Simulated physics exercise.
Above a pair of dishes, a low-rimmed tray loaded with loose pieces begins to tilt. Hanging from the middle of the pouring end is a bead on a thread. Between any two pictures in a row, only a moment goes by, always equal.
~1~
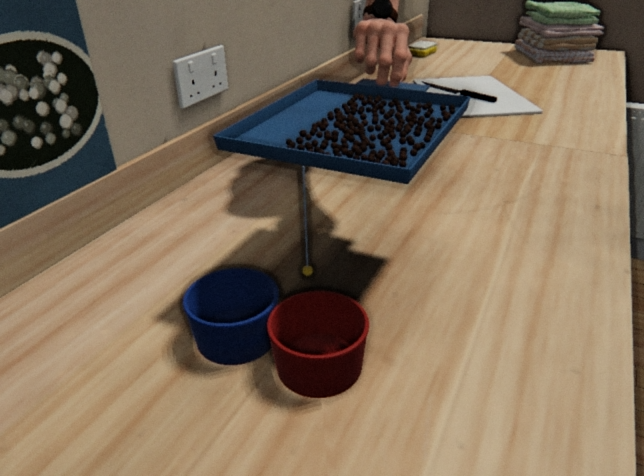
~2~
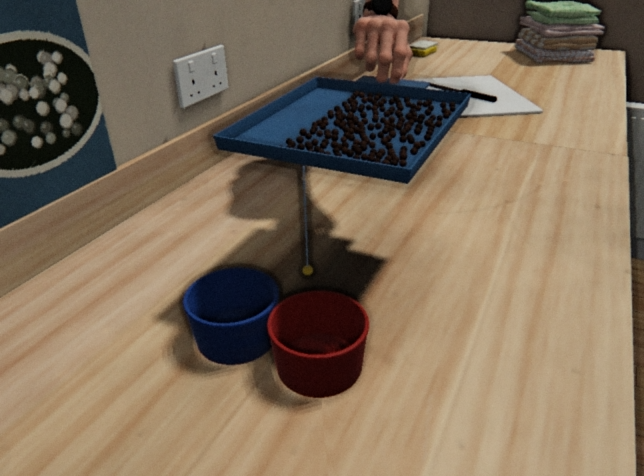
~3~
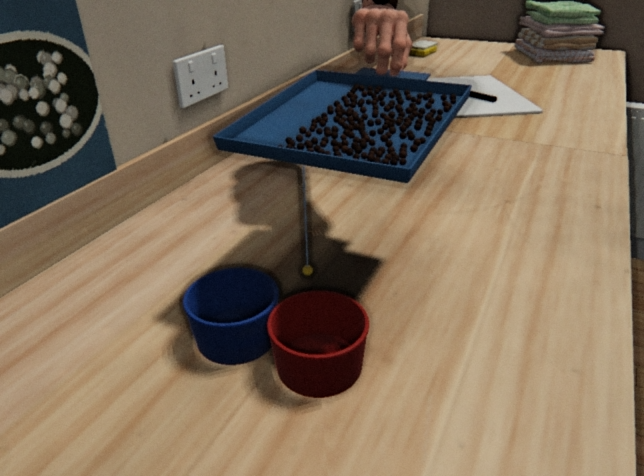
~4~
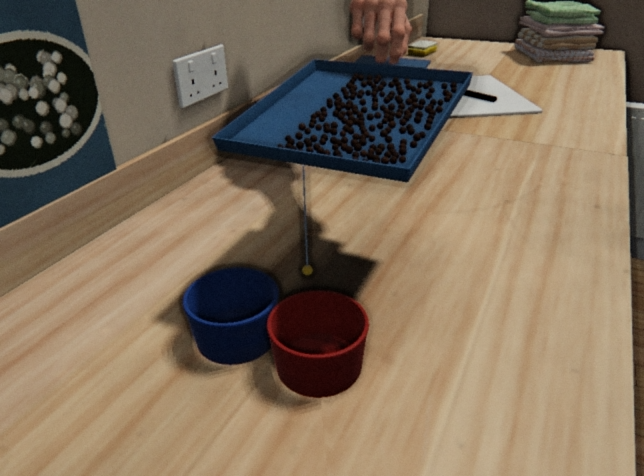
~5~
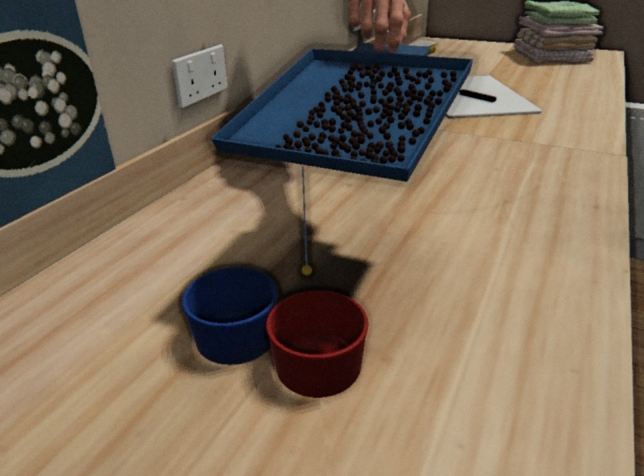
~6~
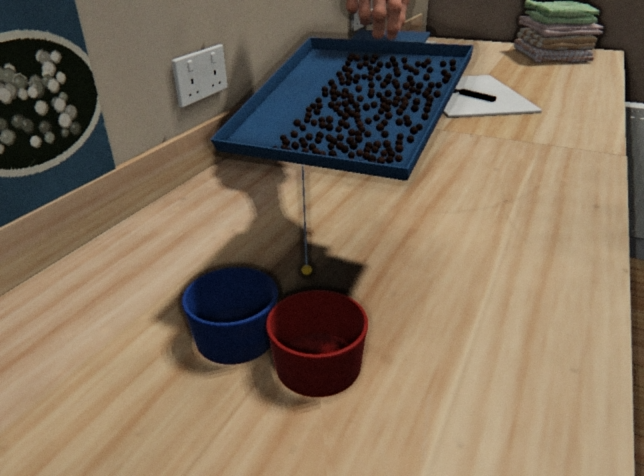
The footage shows a blue tray of small dark brown pieces above a blue dish and a red dish on a wooden counter, its far side rising gradually near a hand while the dishes and hanging yellow bead stay still.
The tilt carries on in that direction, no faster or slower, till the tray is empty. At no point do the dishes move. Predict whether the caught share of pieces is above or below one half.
Most of the load will land in the dishes.
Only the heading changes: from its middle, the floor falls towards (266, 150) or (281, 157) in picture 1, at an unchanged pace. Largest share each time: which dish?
The first try favours the dish to the left; the second favours the dish to the left.
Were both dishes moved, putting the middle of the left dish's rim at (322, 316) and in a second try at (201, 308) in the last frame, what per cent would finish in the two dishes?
Some 40 percent in the first case, 50 percent in the second.
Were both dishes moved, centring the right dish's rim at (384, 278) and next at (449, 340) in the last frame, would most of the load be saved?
The pair would catch the lesser share the first time and the lesser share the second time.
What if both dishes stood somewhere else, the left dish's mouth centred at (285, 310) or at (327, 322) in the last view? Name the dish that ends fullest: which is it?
Trial one goes to the left of the two, trial two to the left of the two.
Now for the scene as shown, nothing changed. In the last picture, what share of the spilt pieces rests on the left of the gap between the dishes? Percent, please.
Near 50 %.
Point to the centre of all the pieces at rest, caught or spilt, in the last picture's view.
It settles centred around (290, 356).
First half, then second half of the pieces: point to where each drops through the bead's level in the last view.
I'd say around (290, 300) at first, then around (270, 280).
Just after the last frame, tray tipped steeply; almost all on the tray; just a few in the right dish; just a few in the air.
A moment on, tray tipped right over; the larger part on the tray; just a few in the right dish; just a few in the left dish; just a few outside both; roughly a quarter in the air.
Further on, tray tipped past a quarter turn; roughly half in the right dish; roughly a third in the left dish; about a tenth outside both.
When it is over, tray tipped past a quarter turn; roughly half in the right dish; roughly a third in the left dish; about a tenth outside both.
